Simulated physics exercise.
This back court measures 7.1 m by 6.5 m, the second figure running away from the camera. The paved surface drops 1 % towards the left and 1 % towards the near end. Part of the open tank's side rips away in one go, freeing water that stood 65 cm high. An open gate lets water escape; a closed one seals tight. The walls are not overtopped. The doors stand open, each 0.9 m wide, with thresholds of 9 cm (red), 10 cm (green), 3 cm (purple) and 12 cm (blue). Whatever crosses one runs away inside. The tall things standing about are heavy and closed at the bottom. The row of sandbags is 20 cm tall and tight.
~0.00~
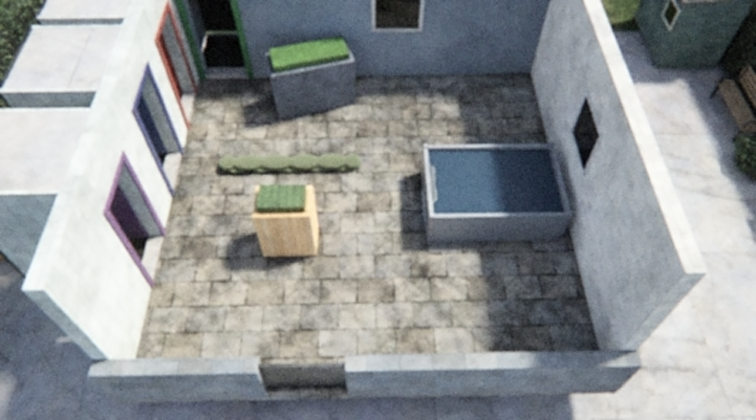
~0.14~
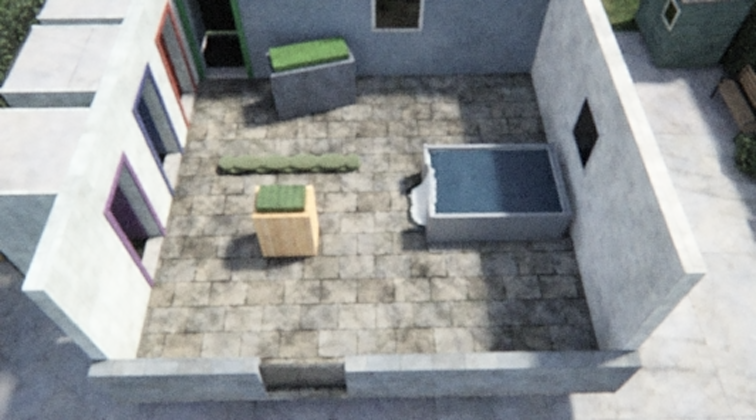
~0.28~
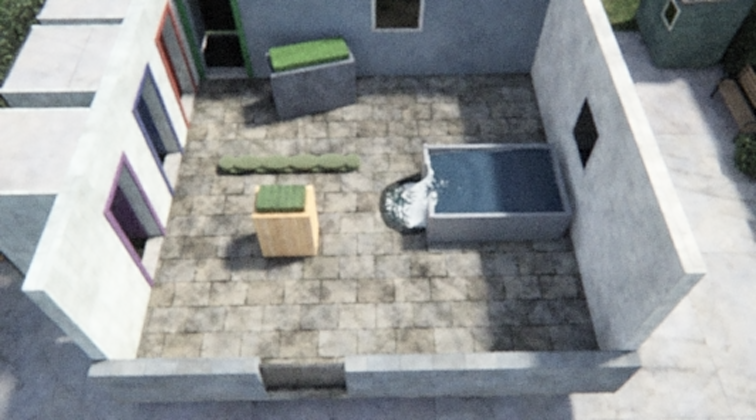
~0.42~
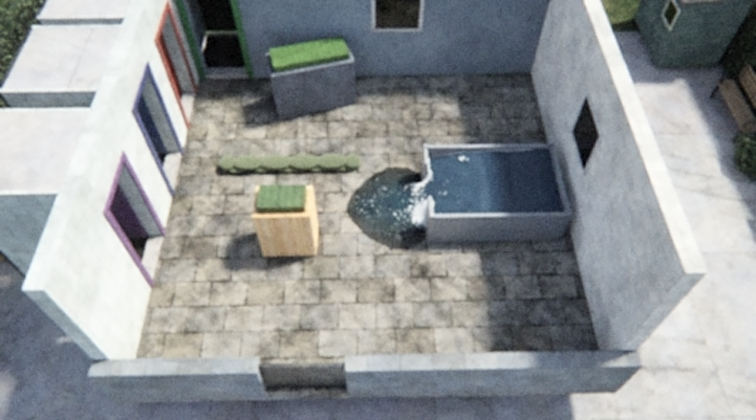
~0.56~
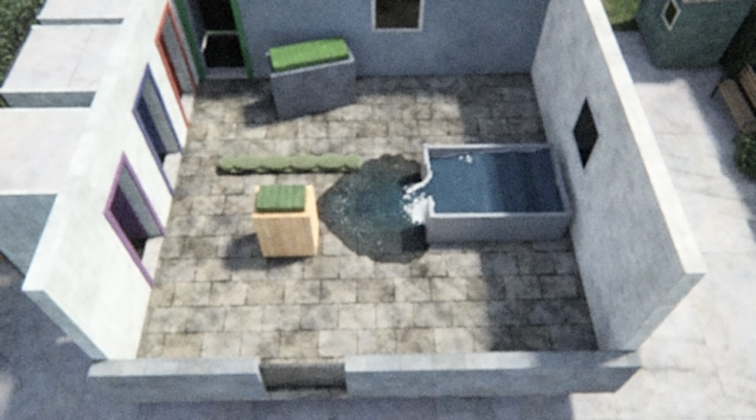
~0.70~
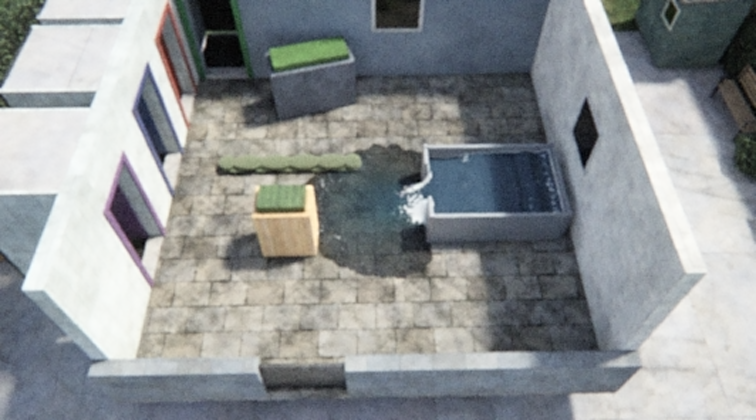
Water bursts through the tank's left side and spreads across the paving around the wooden box.
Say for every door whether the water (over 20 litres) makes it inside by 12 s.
The water let in: At the red door it does not reach the limit; at the green door it stays under the limit; at the purple door it exceeds the limit; at the blue door it goes over the limit.
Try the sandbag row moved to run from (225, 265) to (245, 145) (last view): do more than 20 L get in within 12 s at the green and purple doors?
Against that limit: Green under, purple over.
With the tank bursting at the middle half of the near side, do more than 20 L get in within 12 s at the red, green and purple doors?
Against that limit: Red under, green under, purple above.
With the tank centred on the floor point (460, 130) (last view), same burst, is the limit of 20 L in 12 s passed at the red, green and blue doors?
Then: Red past it, green over, blue over.
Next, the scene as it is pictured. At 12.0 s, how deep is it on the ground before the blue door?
About 8.0 cm.
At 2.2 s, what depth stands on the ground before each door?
Depths in cm: Red 0, green 0, purple 6, blue 17.
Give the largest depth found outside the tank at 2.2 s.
Up to some 29 cm.
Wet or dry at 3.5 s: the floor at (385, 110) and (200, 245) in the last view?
In turn: Flooded, flooded.
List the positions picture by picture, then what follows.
Still water, 65 cm deep, in the open tank at (494, 182), in the first frame.
The front is at (415, 188), 0.4 m from the gap at (428, 198); 0.1 m2 of floor is under water; 65 cm left at the back of the open tank, in the second frame.
The front is at (383, 205), 0.8 m from the gap at (428, 198); 0.6 m2 of floor is under water; 65 cm left at the back of the open tank, in the third frame.
The front is at (353, 213), 1.3 m from the gap at (428, 198); 1.6 m2 of floor is under water; 65 cm left at the back of the open tank, in the fourth frame.
Water pours out at (428, 198) and has run 1.9 m, to (320, 203); typically 4 cm deep outside, 64 cm at the open tank's back, in the fifth frame.
Water pours out at (428, 198) and has run 2.5 m, to a hidden place; typically 4 cm deep outside, 58 cm at the open tank's back, in the sixth frame.
After 1.4 s water covers 20 % of the floor and is deepest (36 cm) near (420, 207); red door not reached, green door not reached, purple door not reached, blue door not reached.
After 2.2 s water covers 30 % of the floor and is deepest (29 cm) near (171, 204); red door not reached, green door not reached, purple door 6 cm at the sill, 3 L in, blue door 17 cm at the sill, 12 L in.
After 3.5 s water covers 45 % of the floor and is deepest (24 cm) near (171, 204); red door 3 cm at the sill, 0 L in, green door not reached, purple door 7 cm at the sill, 18 L in, blue door 19 cm at the sill, 63 L in.
After 7.0 s water covers 60 % of the floor and is deepest (13 cm) near (131, 379); red door 5 cm at the sill, 0 L in, green door 8 cm at the sill, 0 L in, purple door 6 cm at the sill, 46 L in, blue door 10 cm at the sill, 95 L in.
After 12.0 s water covers 80 % of the floor and is deepest (10 cm) near (131, 379); red door 7 cm at the sill, 0 L in, green door 6 cm at the sill, 0 L in, purple door 8 cm at the sill, 83 L in, blue door 8 cm at the sill, 96 L in.
